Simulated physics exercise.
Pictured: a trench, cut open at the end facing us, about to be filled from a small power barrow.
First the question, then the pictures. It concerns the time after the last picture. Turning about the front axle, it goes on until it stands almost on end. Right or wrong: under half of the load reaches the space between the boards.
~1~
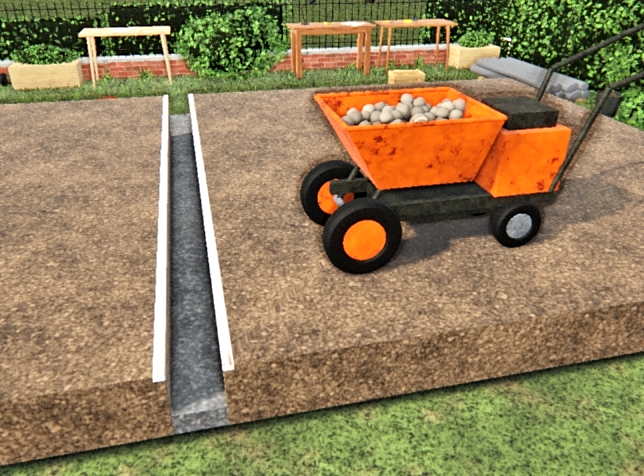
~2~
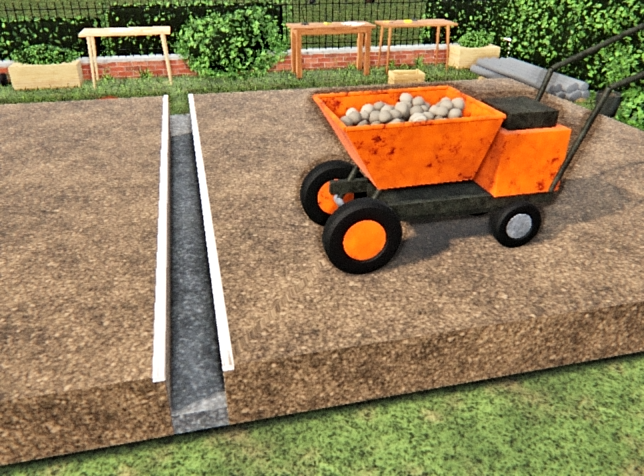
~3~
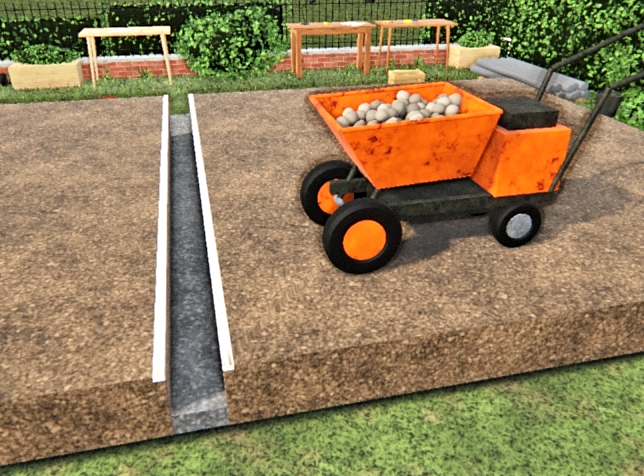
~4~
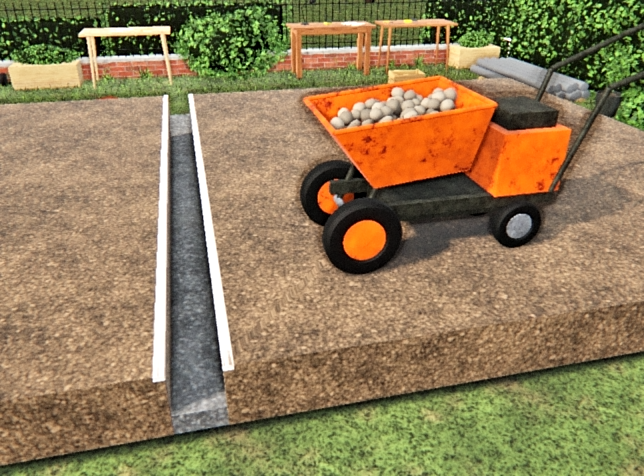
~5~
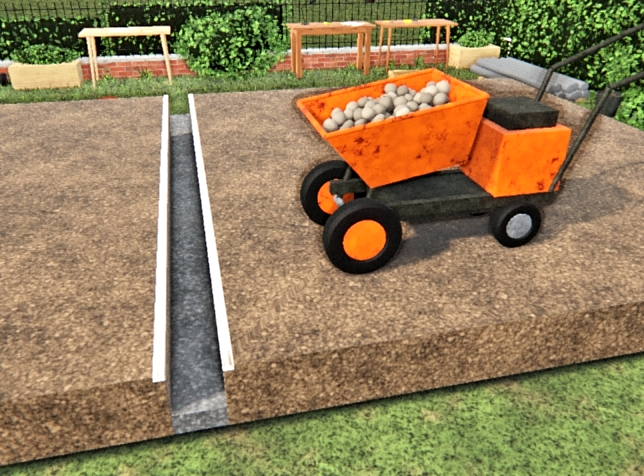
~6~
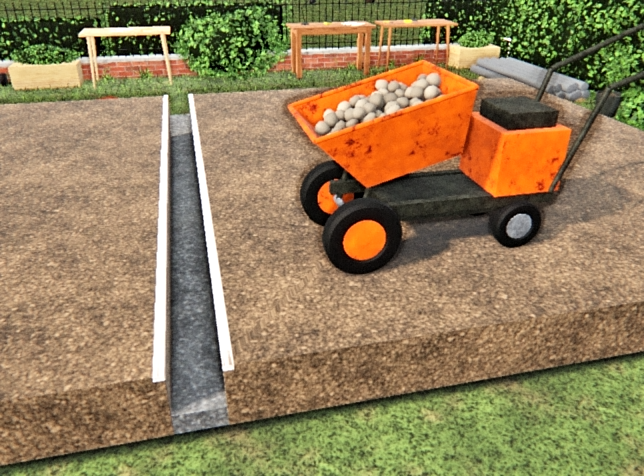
Wrong.
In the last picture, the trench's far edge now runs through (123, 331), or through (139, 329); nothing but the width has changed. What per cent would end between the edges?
Respectively, 80 % and 80 %.
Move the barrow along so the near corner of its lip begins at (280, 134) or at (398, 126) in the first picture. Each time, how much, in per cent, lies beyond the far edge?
Roughly 70 percent first, then roughly 0 percent.
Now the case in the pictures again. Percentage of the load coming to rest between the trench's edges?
It works out to roughly 65 percent of the load.
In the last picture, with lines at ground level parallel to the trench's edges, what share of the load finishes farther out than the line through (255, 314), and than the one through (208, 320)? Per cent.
I'd put it near 100 in a hundred, then near 60 in a hundred.
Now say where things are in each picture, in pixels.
The first frame shows lip of the skip near (347, 129), level; top of the load near (418, 113), river pebbles; first edge of the trench near (222, 317); far edge near (160, 326), the trench under half as wide as the skip, and about as deep as wide.
The second frame shows lip of the skip near (346, 130), level; top of the load near (417, 112).
The third frame shows lip of the skip near (342, 131), tipped barely; top of the load near (408, 113).
The fourth frame shows lip of the skip near (335, 133), tipped a little; top of the load near (416, 116).
The fifth frame shows lip of the skip near (326, 137), tipped a little; top of the load near (420, 99).
The sixth frame shows lip of the skip near (316, 142), tipped clearly; top of the load near (411, 93); first edge of the trench near (222, 317); far edge near (160, 326).
Shortly afterwards, skip tipped steeply; the whole lot in the skip.
Next, skip tipped steeply; all but a few in the skip; only a few short of the trench; only a few in or heaped over the trench; a little falling.
Some moments later, skip tipped right over; near a third in the skip; a little short of the trench; near a third in or heaped over the trench; a little beyond it; only a few falling.
In the end, skip tipped right over; near a quarter short of the trench; near two thirds in or heaped over the trench; a little beyond it.
